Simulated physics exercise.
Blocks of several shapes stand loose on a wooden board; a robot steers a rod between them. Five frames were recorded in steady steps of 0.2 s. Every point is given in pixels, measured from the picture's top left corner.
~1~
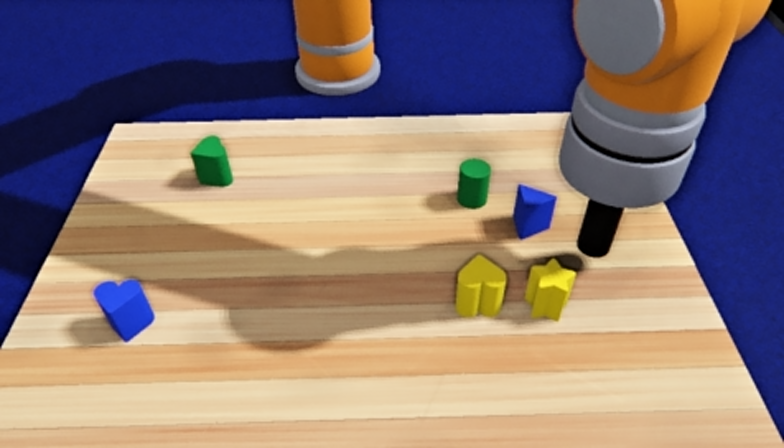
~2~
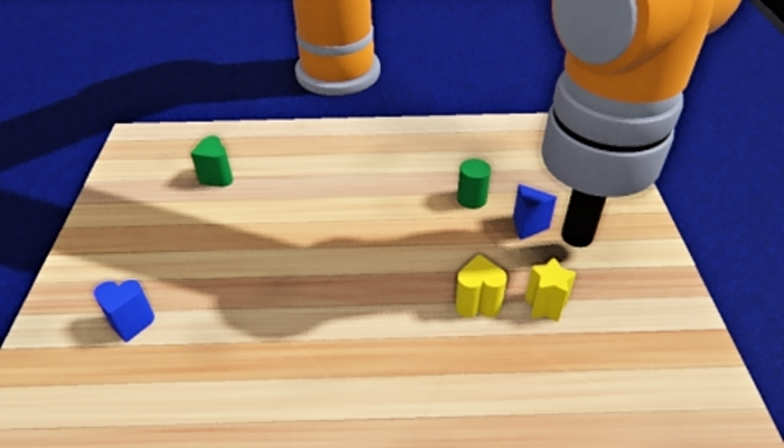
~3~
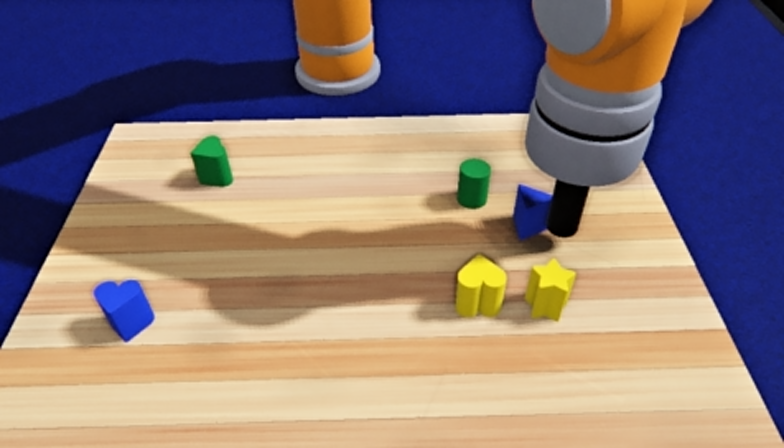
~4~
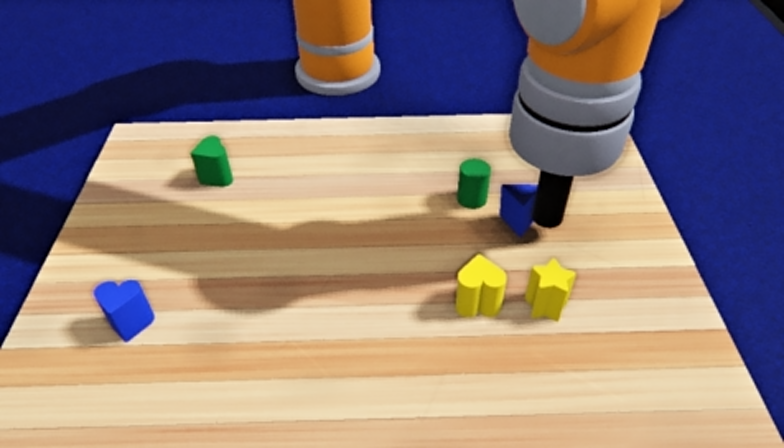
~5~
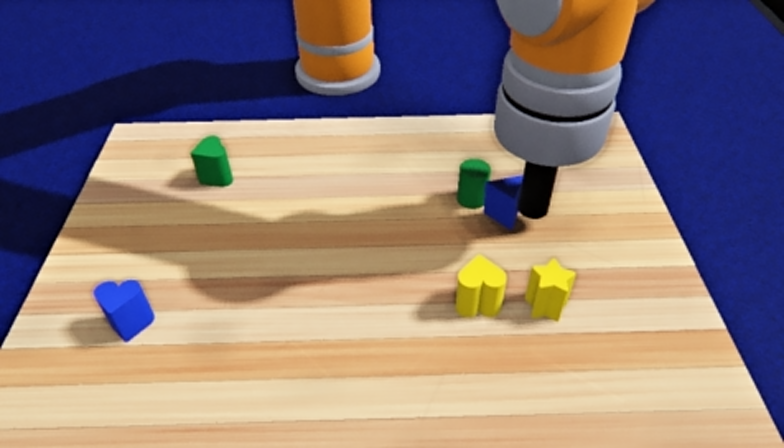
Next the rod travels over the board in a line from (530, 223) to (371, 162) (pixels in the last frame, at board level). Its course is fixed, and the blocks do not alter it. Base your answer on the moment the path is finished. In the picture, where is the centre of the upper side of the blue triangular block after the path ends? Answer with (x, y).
I'd guess (442, 176).
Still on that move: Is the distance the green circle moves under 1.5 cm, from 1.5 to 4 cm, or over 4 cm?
Beyond 4 cm.
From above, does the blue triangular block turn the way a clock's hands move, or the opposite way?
From the top, the block rotates counterclockwise.
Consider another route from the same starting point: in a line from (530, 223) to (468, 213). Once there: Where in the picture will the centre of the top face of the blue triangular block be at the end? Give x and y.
It is at (444, 175).
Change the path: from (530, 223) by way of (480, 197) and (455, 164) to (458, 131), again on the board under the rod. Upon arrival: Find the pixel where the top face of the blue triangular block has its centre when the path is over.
It comes to (462, 177).
The first path, step by step. One third of the way, rod (474, 187); green circle (444, 158); blue triangular block (453, 178), turned 35° anticlockwise.
Two thirds of the way, rod (420, 166); green circle (393, 142); blue triangular block (442, 176), turned 80° anticlockwise.
At the end, rod (371, 148); green circle (341, 130); blue triangular block (442, 176), turned 80° anticlockwise.
